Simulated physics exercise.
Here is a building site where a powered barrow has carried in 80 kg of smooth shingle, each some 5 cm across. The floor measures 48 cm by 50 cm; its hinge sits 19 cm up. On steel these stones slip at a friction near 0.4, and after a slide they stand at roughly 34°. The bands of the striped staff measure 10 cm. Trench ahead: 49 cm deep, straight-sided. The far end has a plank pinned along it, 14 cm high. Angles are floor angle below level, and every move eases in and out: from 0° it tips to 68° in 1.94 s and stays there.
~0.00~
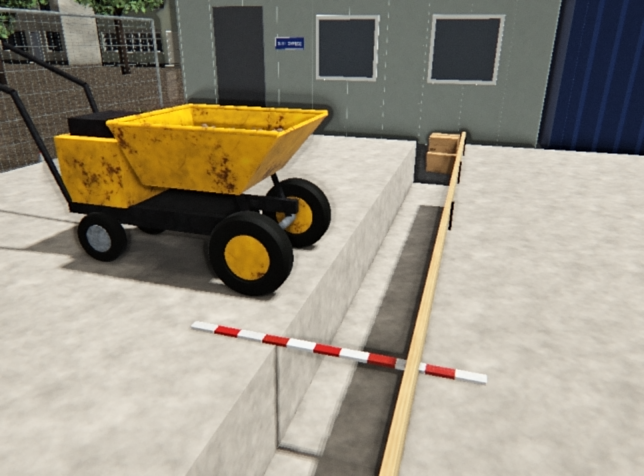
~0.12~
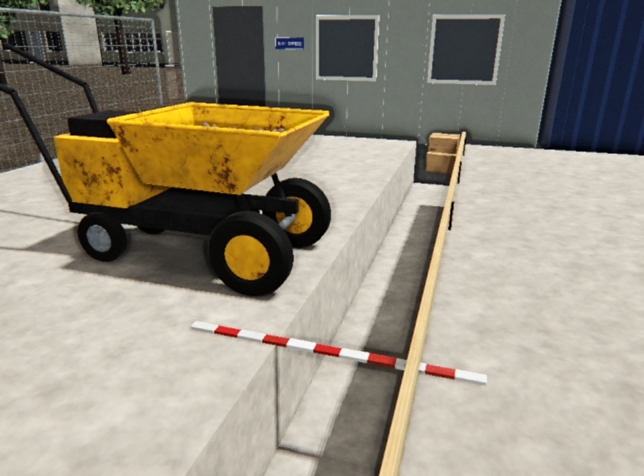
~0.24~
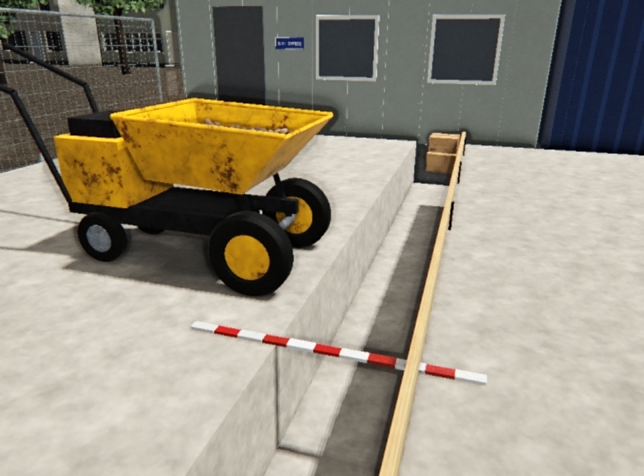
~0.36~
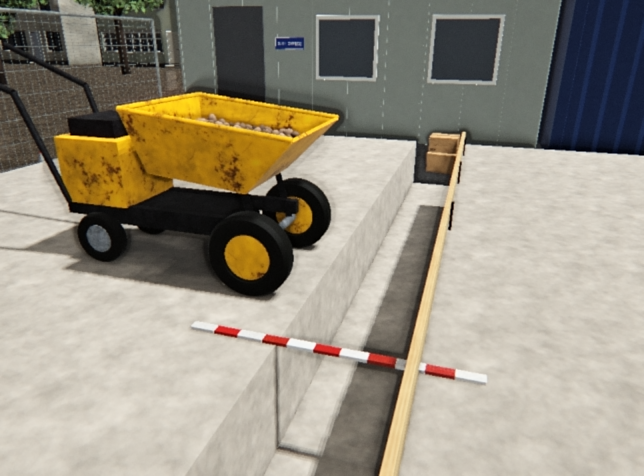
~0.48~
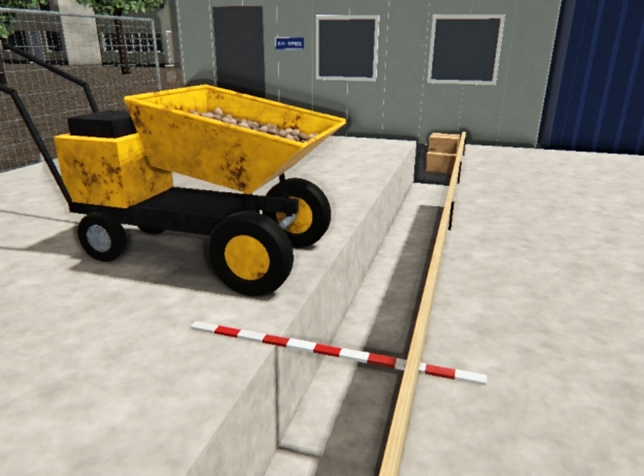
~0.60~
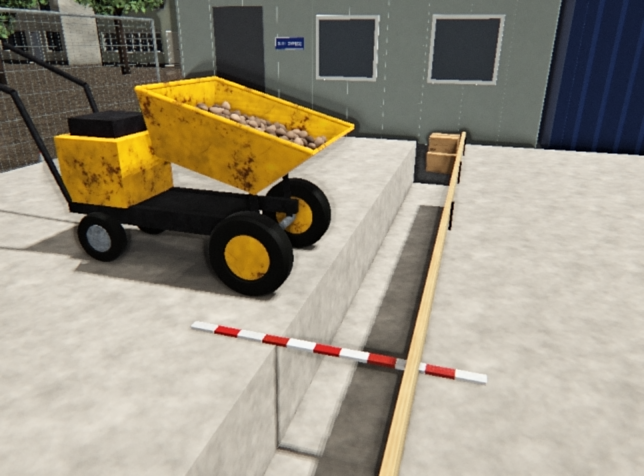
A rusty yellow barrow stood still beside a straight trench while its tray slowly tilted up at the back, leaning toward the right and bringing a load of rounded stones into view.
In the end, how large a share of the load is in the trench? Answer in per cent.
A share of roughly 82 %.
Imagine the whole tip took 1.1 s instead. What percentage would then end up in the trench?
Something close to 65 per cent.
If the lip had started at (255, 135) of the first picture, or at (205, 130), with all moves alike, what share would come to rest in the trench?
Some 100 and some 100 per cent, in that order.
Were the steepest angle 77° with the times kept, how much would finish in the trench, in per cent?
About 85%.
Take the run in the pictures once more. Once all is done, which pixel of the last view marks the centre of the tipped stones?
Their centre sits close to (395, 360).
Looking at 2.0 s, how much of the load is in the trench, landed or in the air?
By then, around 45 percent.
After 1.5 s the floor is at 58°; 100 % in the tray; the foremost stones are at (387, 208).
After 2.0 s the floor is at 68°; 41 % in the tray, 45 % in the trench, 14 % past the trench; the foremost stones are at (510, 283).
After 2.4 s the floor is at 68°; 16 % in the tray, 65 % in the trench, 18 % past the trench; the foremost stones are at (583, 302).
After 4.3 s the floor is at 68°; 0 % in the tray, 82 % in the trench, 18 % past the trench; the foremost stones are at (620, 312).
